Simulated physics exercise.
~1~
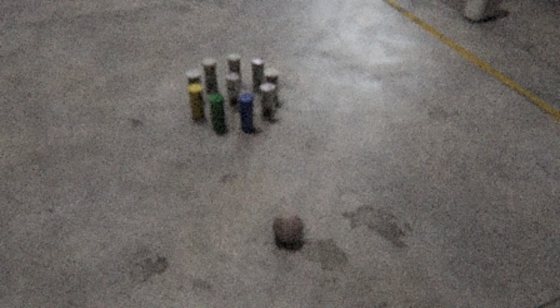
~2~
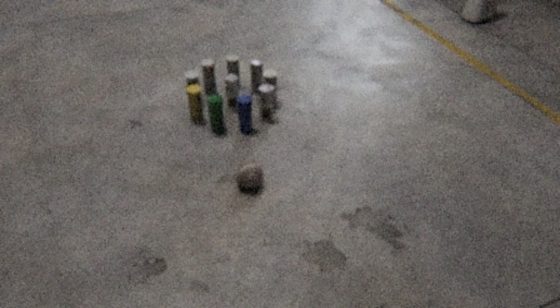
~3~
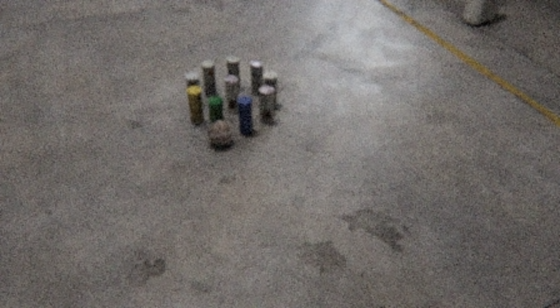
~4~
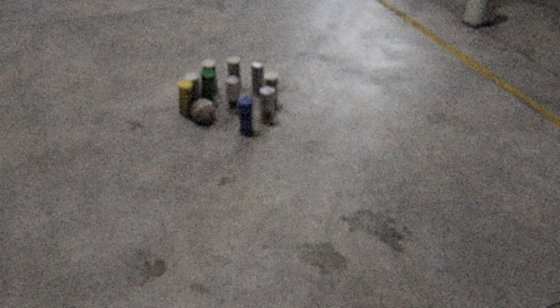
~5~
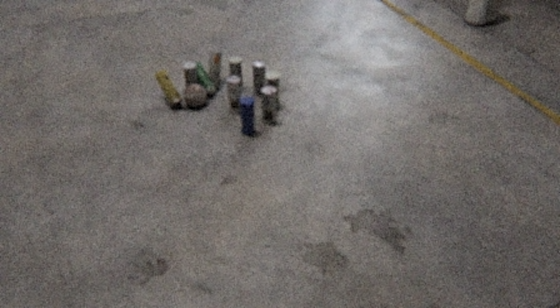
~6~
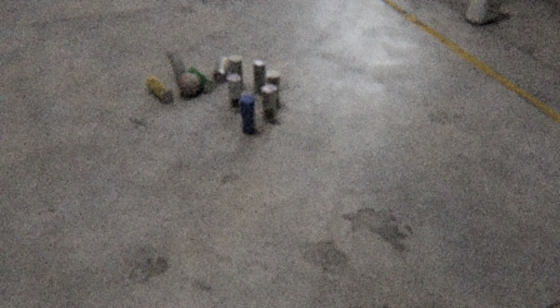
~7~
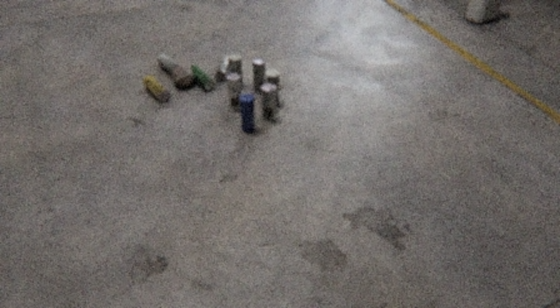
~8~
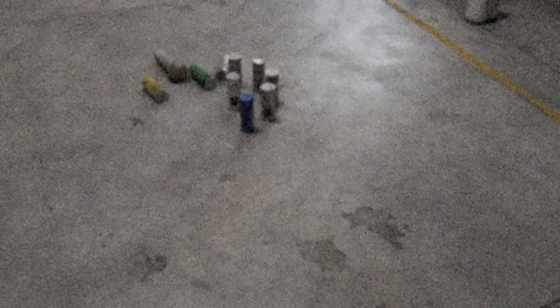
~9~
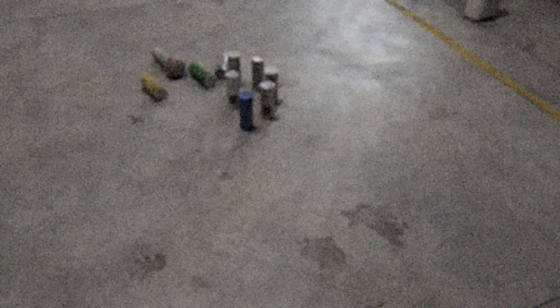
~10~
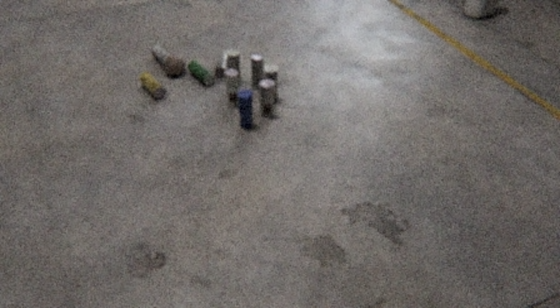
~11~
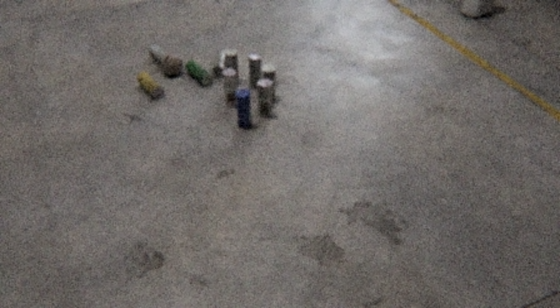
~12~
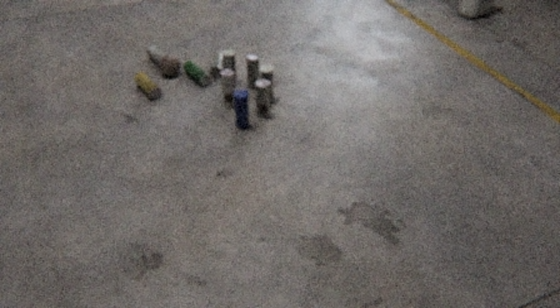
A ball rolling up and left into a cluster of upright canisters, toppling green, yellow and others while blue stays standing.
